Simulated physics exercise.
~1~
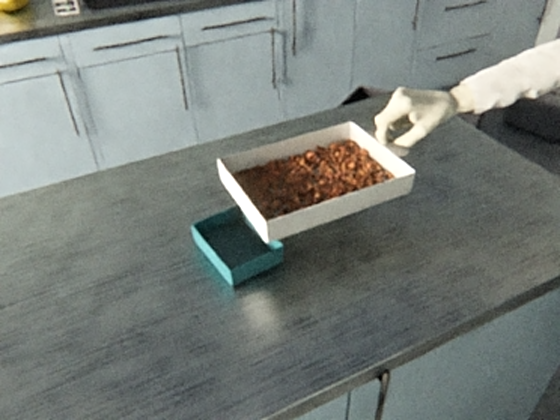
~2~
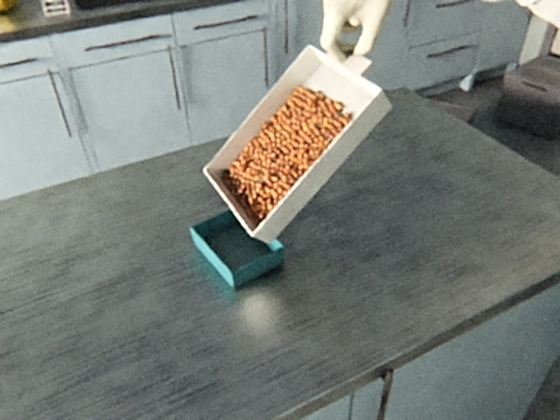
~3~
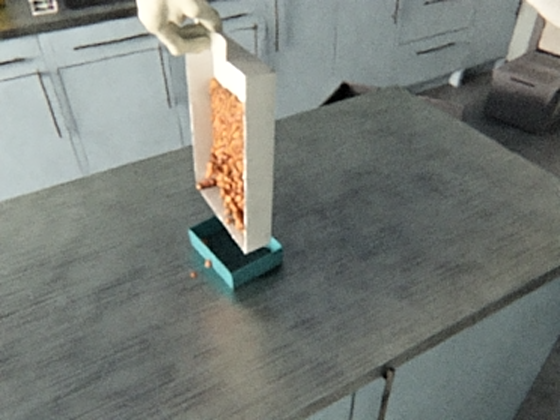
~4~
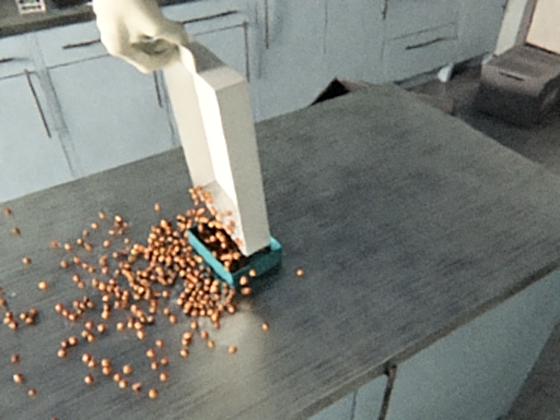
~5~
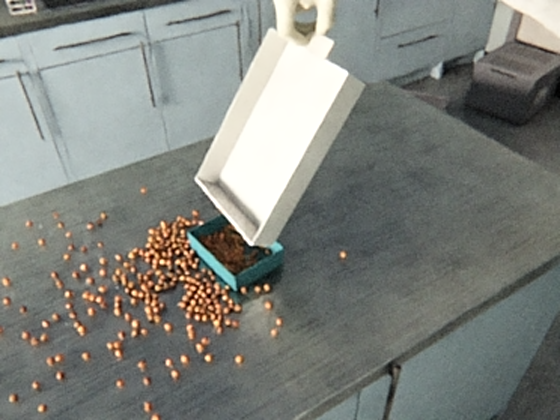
In a kitchen with pale blue-grey cabinets, seen from above at an angle that drifts slightly, a dark grey countertop holds a small open teal tin. A pale gloved hand holds a white tray of reddish-brown hazelnuts above it. The hand tips the tray steeply, and the nuts slide toward its lower end. As the tray stands nearly upright, they pour down, some landing in the tin and many spilling across the counter to the left. The hand then tilts the emptied tray partway back, leaving nuts in the tin and most scattered outside it.
